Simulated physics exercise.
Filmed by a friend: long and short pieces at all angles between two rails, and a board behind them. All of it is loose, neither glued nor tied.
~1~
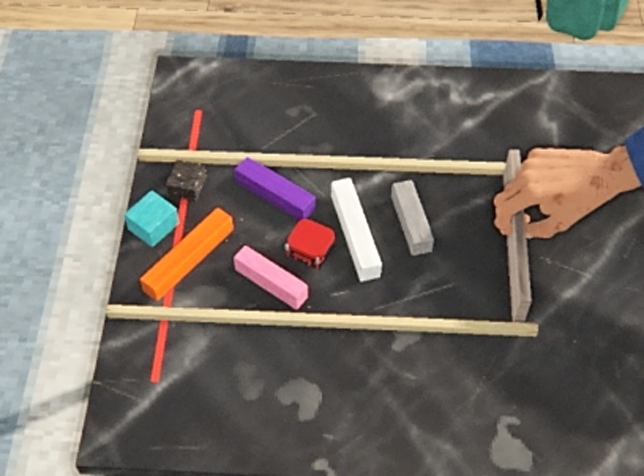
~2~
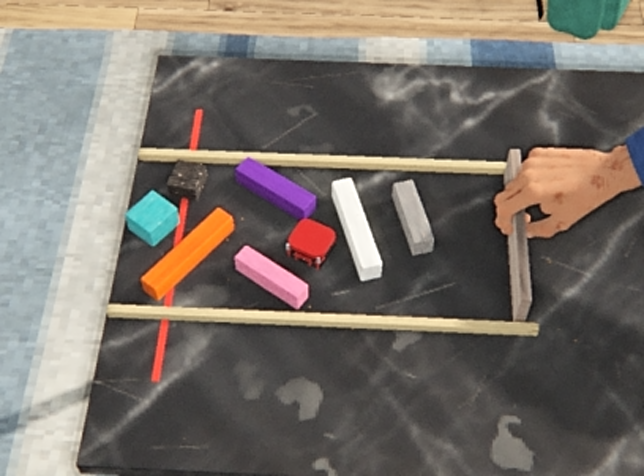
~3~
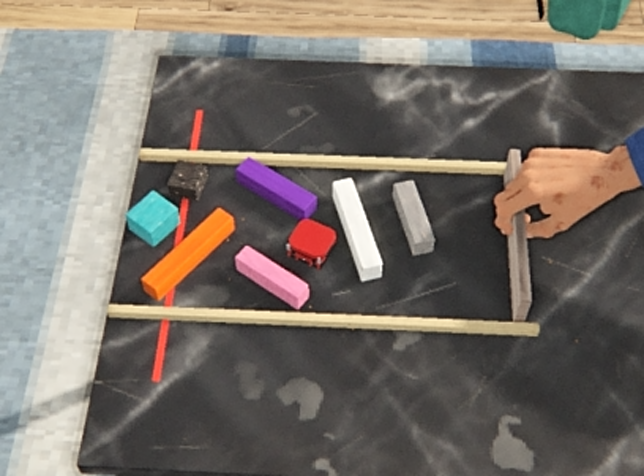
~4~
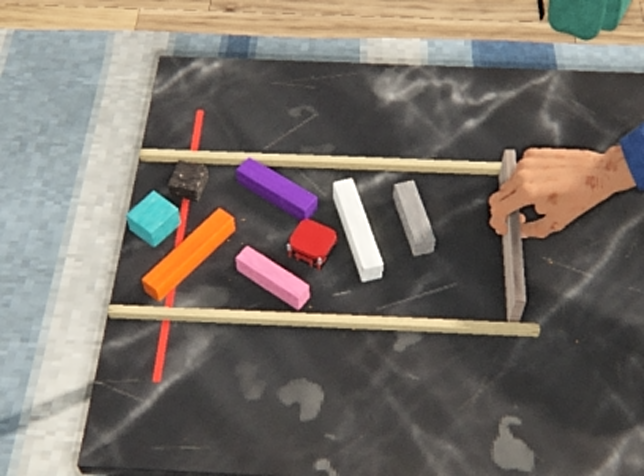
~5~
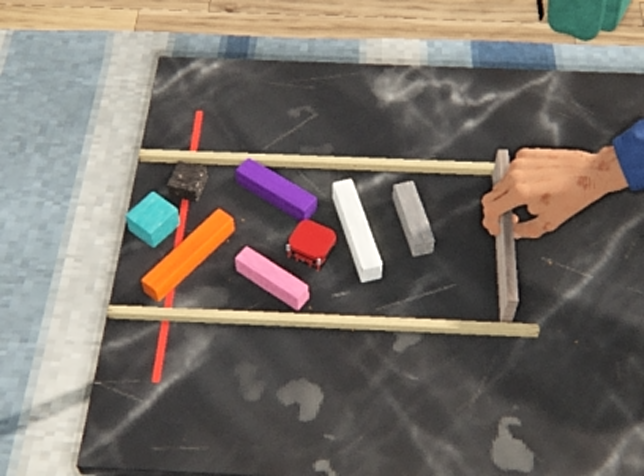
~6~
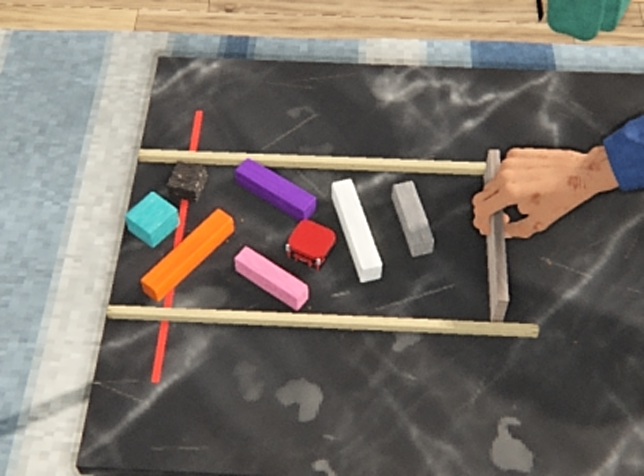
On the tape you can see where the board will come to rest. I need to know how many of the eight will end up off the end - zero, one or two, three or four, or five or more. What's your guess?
Falls: Three or four.
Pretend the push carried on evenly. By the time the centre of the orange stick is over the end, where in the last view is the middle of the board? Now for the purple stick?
Approx. (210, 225) for the first, approx. (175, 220) for the second.
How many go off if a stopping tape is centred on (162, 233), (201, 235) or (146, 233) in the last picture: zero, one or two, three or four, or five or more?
Trial 1 - at least five; trial 2 - 1 or 2; trial 3 - at least five.
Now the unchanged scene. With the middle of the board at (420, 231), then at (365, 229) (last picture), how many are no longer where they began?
Moved so far: 1, later 3.
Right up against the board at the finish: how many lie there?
Number: 2.
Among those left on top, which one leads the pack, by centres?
Purple stick.
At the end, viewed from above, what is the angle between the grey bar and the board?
The angle is some 0°.
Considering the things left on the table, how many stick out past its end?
Count: 2.
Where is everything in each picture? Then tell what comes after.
Turquoise block (152, 219); black block (187, 181); orange stick (188, 254); board (516, 234); tape (179, 234), in the first frame.
Black block (187, 180); white bar (356, 229), in the second frame.
Orange stick (189, 254); pink bar (272, 277), in the third frame.
Turquoise block (154, 219); red case (313, 245), in the fourth frame.
Black block (188, 181); grey bar (413, 218), in the fifth frame.
Turquoise block (153, 220); black block (187, 181); orange stick (188, 254); board (495, 234); tape (179, 234), in the sixth frame.
Early on, none off yet; turquoise block at rest near (153, 220); black block at rest near (187, 181); orange stick at rest near (188, 254).
A while later, none off yet; turquoise block at rest near (153, 220); black block at rest near (181, 183); orange stick travelled a little near (173, 249).
Finally, the number that fall off is three or four; lost, red case, orange stick, black block and turquoise block.
